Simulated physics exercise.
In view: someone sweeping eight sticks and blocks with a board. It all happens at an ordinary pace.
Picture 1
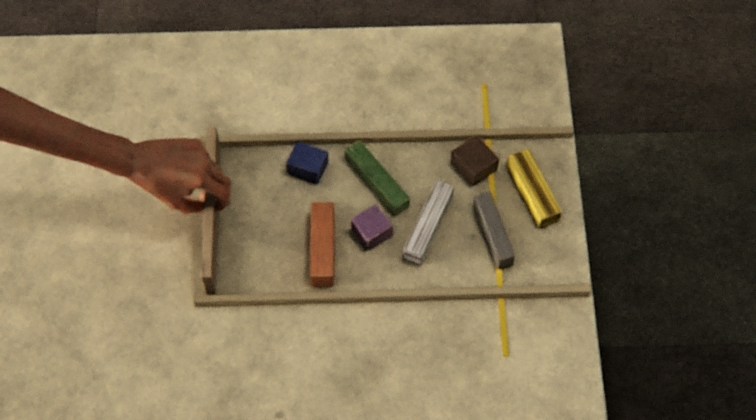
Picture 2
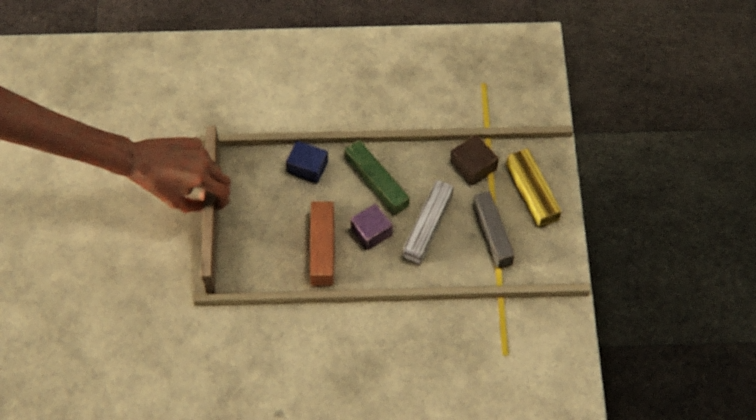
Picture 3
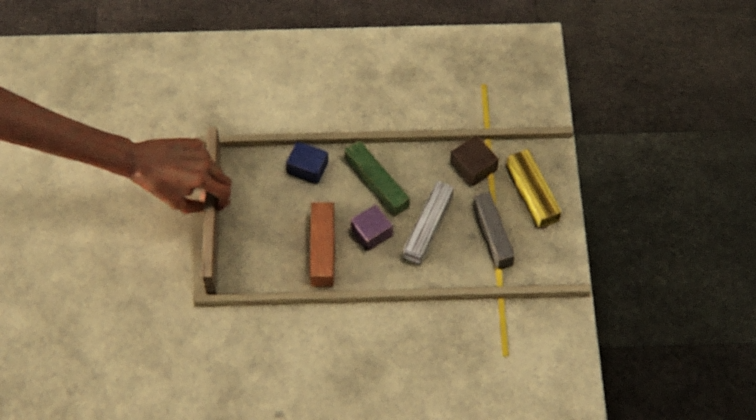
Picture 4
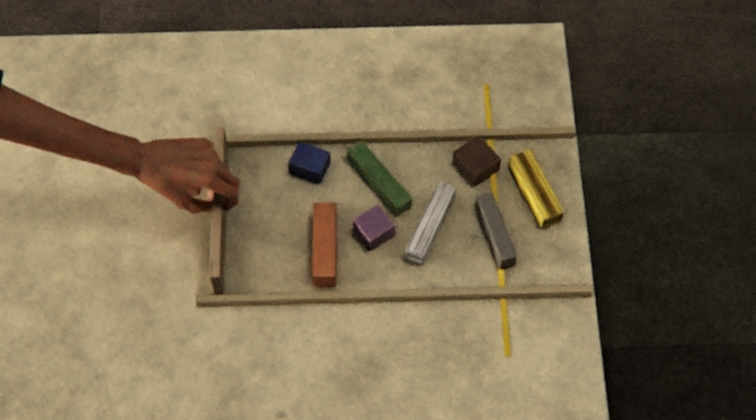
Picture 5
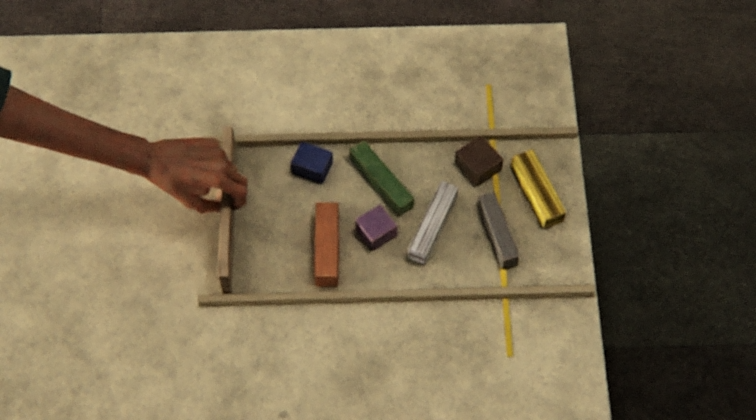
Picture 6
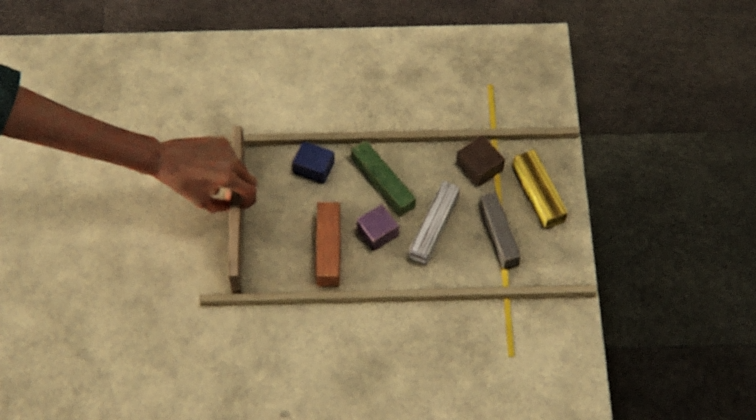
A hand held a board upright at the left end of two wooden rails, then slid it slightly right toward the scattered colored sticks and blocks, which stayed about where they were on the table.
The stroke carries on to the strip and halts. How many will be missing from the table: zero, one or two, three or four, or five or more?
In the end the number that fall off is one or two.
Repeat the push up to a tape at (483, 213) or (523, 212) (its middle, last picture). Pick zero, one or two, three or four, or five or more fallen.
One after another: None; three to four.
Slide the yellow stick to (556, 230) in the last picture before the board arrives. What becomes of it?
It goes over.
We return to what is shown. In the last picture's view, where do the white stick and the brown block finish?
First (565, 222), then (566, 169).
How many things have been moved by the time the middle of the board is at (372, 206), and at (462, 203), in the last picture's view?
The counts are 5 and 8.
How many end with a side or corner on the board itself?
2 of them.
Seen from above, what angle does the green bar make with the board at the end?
About 10°.
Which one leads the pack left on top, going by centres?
That is the grey bar.
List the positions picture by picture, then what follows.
The first frame shows yellow stick (534, 188); grey bar (494, 230); brown block (475, 160); board (211, 210); tape (494, 213).
The second frame shows grey bar (493, 229); orange bar (322, 243).
The third frame shows brown block (475, 161); board (212, 210).
The fourth frame shows yellow stick (536, 188); blue block (310, 162).
The fifth frame shows grey bar (498, 230); purple block (376, 227).
The sixth frame shows yellow stick (540, 188); grey bar (500, 230); brown block (481, 161); board (237, 209); tape (500, 213).
Early on, none off yet; yellow stick at rest near (540, 188); grey bar at rest near (500, 230); brown block at rest near (481, 161).
A while later, none off yet; yellow stick travelled a little near (553, 189); grey bar travelled a little near (537, 229); brown block travelled about its own width near (521, 166).
Finally, the number that fall off is one or two; lost, yellow stick.
